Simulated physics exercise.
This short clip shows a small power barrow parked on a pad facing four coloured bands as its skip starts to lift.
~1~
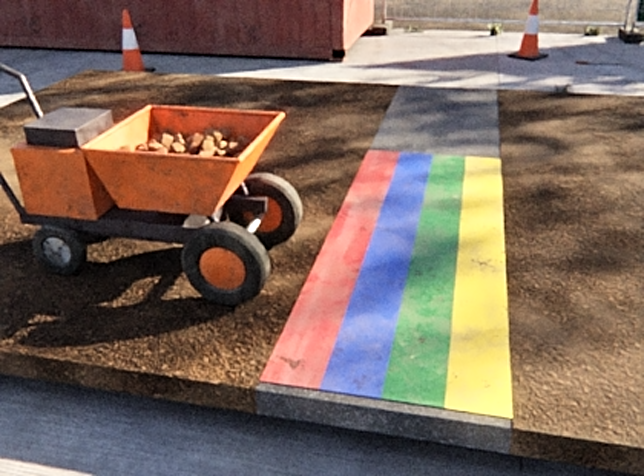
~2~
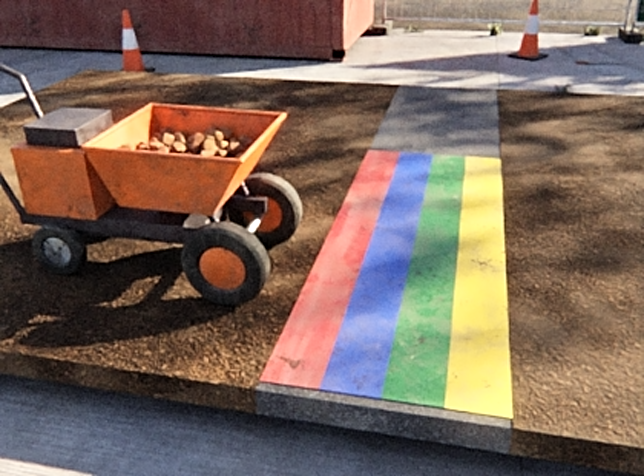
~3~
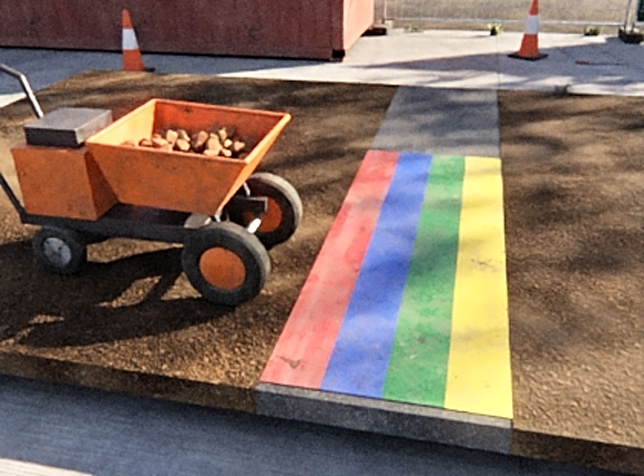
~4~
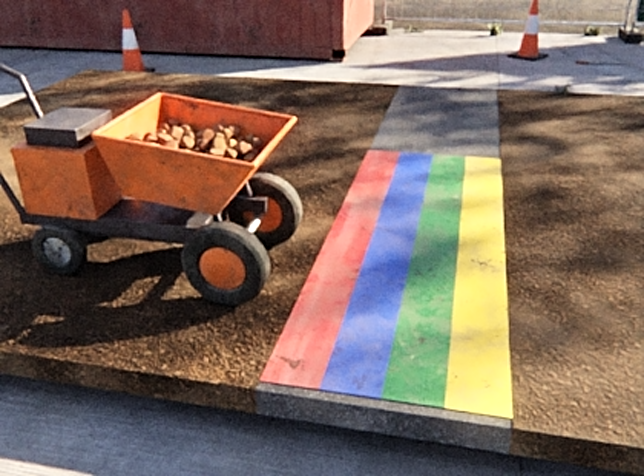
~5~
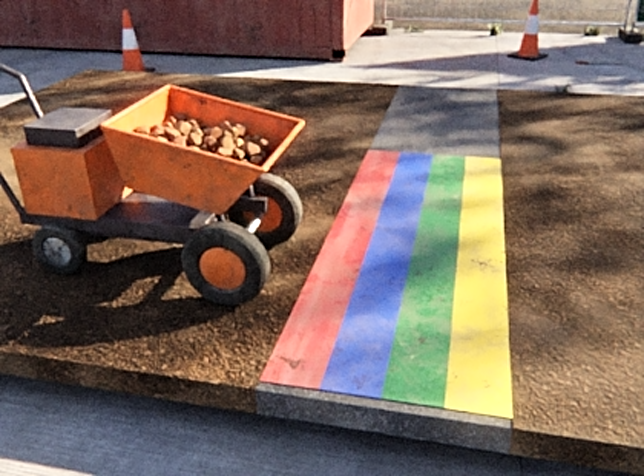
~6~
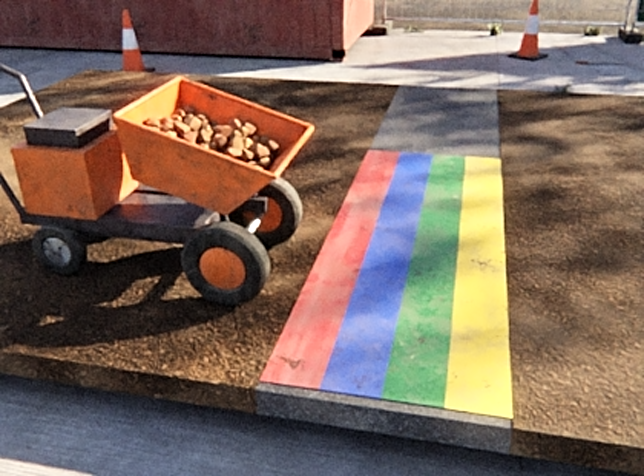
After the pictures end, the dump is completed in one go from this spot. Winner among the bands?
Winner: Blue.
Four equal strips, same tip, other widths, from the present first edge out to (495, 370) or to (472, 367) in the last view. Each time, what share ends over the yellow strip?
About 10 % and 20 %.
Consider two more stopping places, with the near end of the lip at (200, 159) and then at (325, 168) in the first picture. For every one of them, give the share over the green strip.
Position 1: Near 10 %; position 2: Near 40 %.
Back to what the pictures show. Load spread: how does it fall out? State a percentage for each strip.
Red strip around 10, blue strip around 50, green strip around 30, yellow strip around 10.
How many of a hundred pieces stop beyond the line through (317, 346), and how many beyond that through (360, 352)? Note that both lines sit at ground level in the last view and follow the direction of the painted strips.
I reckon some 100 per cent and some 60 per cent.
Soon, skip tipped steeply; all in the skip.
A while on, skip tipped right over; most in the skip; a small part over the blue strip.
Towards the end, skip tipped right over; about a third in the skip; a stray few over the red strip; about a third over the blue strip; about a quarter over the green strip; a small part over the yellow strip; a stray few off the paint.
Finally, skip tipped right over; a small part over the red strip; about half over the blue strip; about a quarter over the green strip; a small part over the yellow strip; a stray few off the paint.
